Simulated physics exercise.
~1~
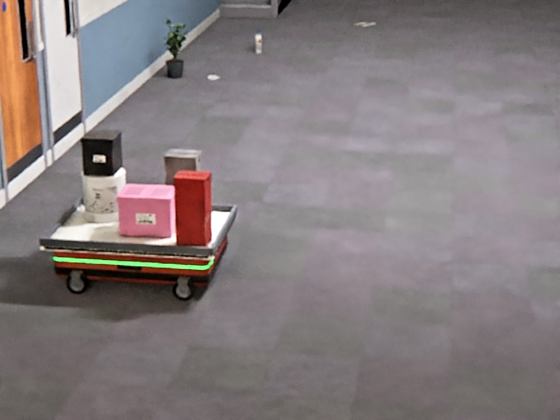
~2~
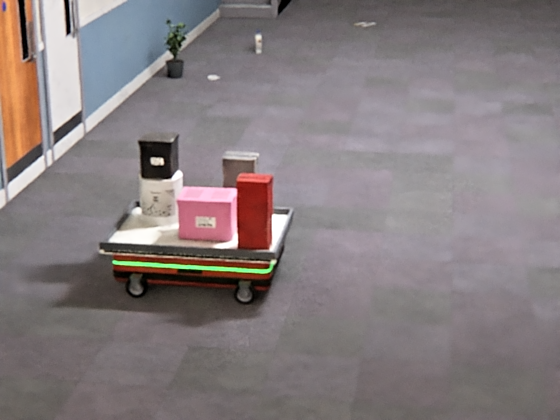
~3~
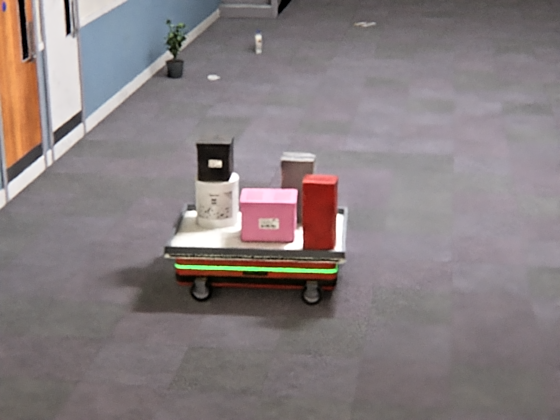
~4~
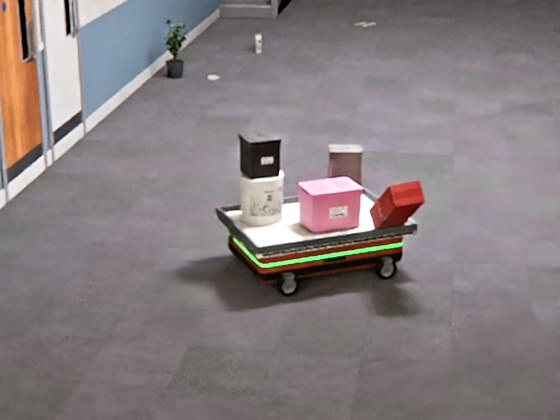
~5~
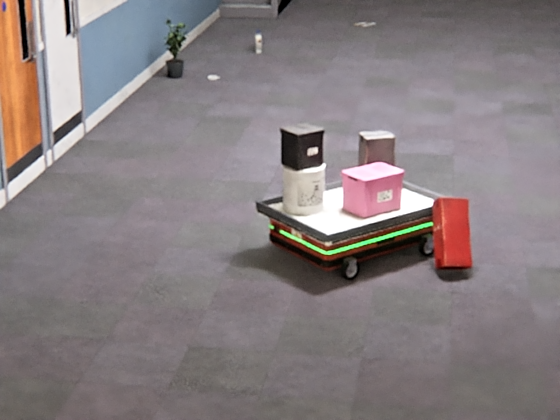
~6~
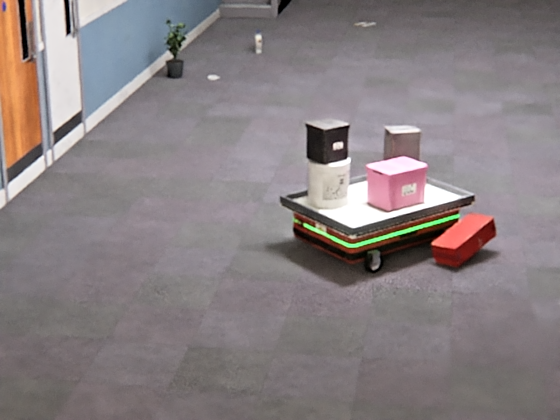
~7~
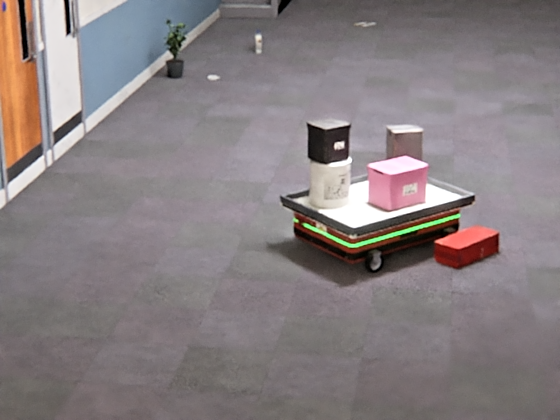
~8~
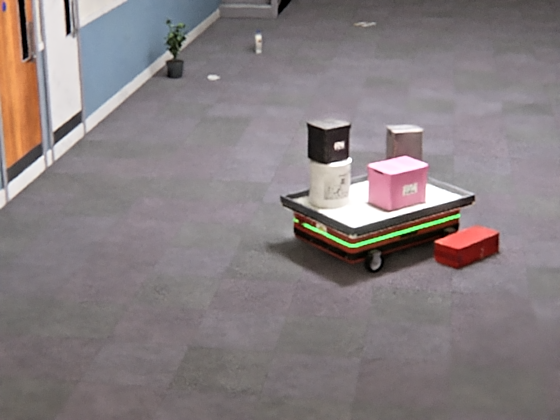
The clip opens on a low robot cart with a glowing green strip rolling to the right across a grey carpeted floor, carrying a black tote stacked on a white pail, a grey box, a pink tote and a tall red box. As the cart begins to turn away, the red box tips toward the right edge. It topples over the lip and tumbles to the floor beside the cart. The cart rolls a little farther and stops. The red box settles on its side, while the other items remain aboard, the black tote still on the pail.
